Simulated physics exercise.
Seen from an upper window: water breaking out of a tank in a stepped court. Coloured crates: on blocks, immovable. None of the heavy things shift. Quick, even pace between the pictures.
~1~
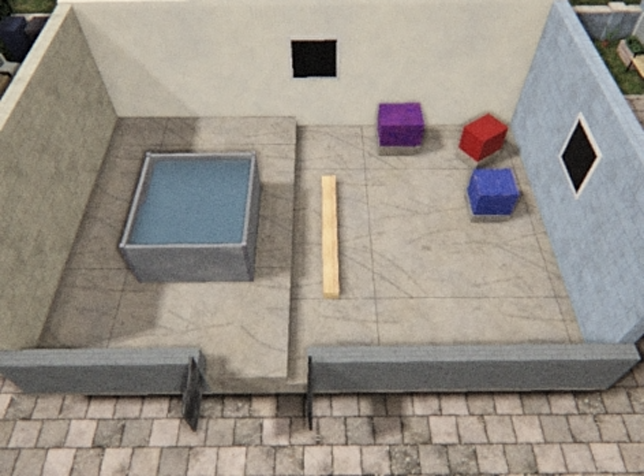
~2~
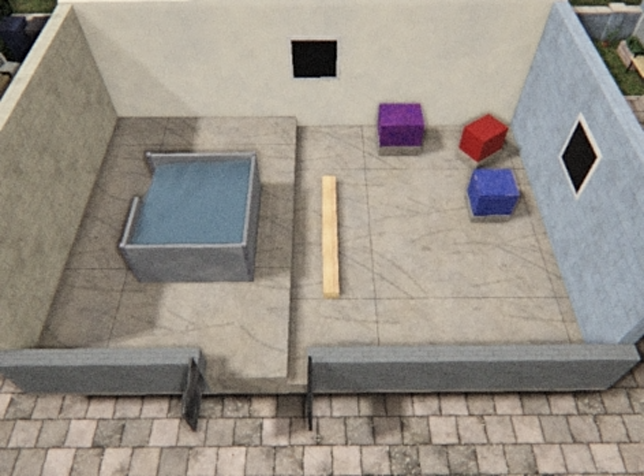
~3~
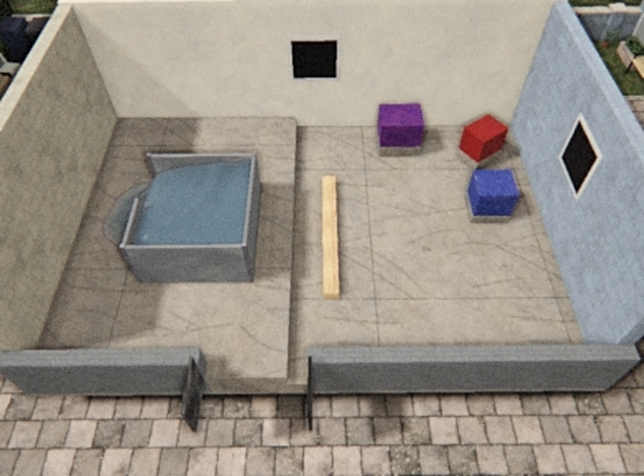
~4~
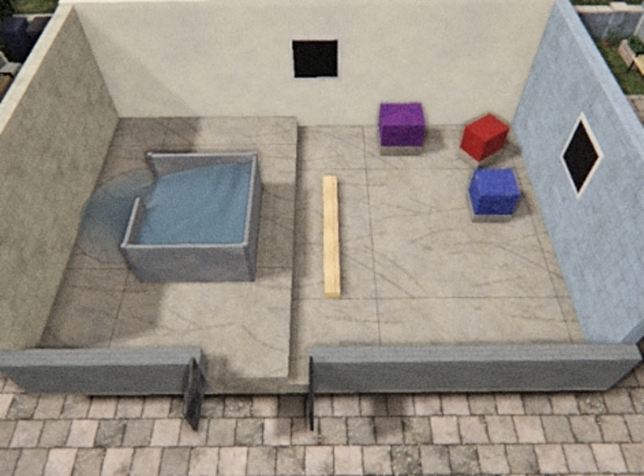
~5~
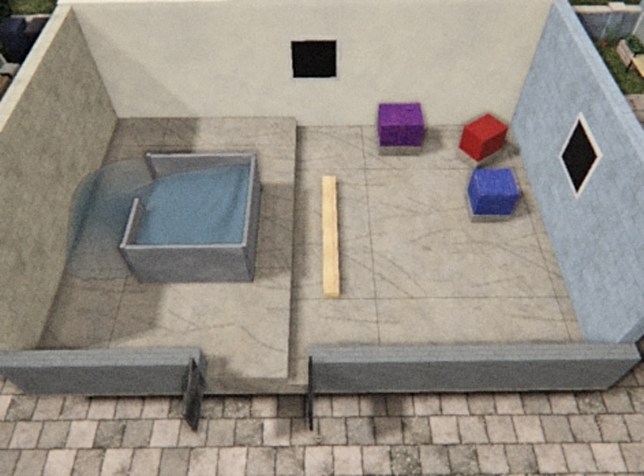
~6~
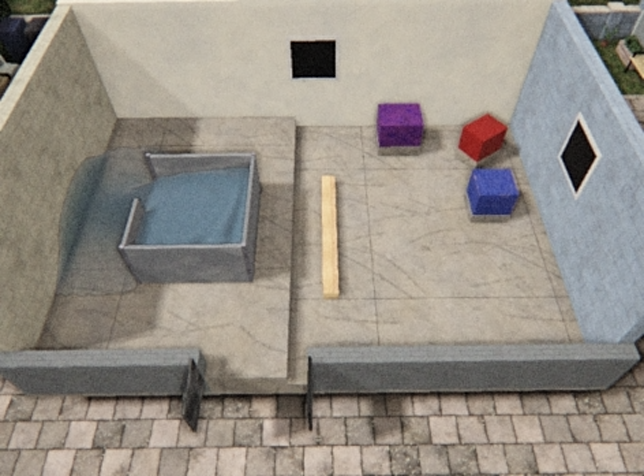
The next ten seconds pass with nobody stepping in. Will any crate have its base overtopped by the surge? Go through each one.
Result: The blue crate will be out of the flood, the red crate will be out of the flood, the purple crate will be out of the flood.
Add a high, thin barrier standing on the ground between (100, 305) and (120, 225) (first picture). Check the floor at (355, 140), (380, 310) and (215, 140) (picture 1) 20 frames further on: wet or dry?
Taking the three spots in order: Soaked, spared, soaked.
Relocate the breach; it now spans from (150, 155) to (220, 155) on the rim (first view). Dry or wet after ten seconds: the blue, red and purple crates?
Then blue crate is untouched, red crate is untouched and purple crate gets flooded.
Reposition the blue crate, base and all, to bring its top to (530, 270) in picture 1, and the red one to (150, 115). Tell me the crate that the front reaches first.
The one in red is first.
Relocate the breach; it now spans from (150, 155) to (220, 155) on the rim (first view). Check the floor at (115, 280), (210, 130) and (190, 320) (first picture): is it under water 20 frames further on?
Point by point: Drenched, drenched, unwetted.
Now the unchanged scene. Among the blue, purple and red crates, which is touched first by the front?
It is the purple one.
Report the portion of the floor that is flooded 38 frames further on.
I reckon 85 per cent or so.
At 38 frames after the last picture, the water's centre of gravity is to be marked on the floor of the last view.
Centre: Close to (257, 223).
A moment on, water covers 15 % of the floor; the blue crate not reached, the red crate not reached, the purple crate not reached.
Next, water covers 25 % of the floor; the blue crate not reached, the red crate not reached, the purple crate not reached.
Then, water covers 55 % of the floor; the blue crate not reached, the red crate not reached, the purple crate water round its plinth.
Later, water covers 85 % of the floor; the blue crate water round its plinth, the red crate water round its plinth, the purple crate water round its plinth.
In the end, water covers 90 % of the floor; the blue crate stayed above the water, the red crate stayed above the water, the purple crate stayed above the water.
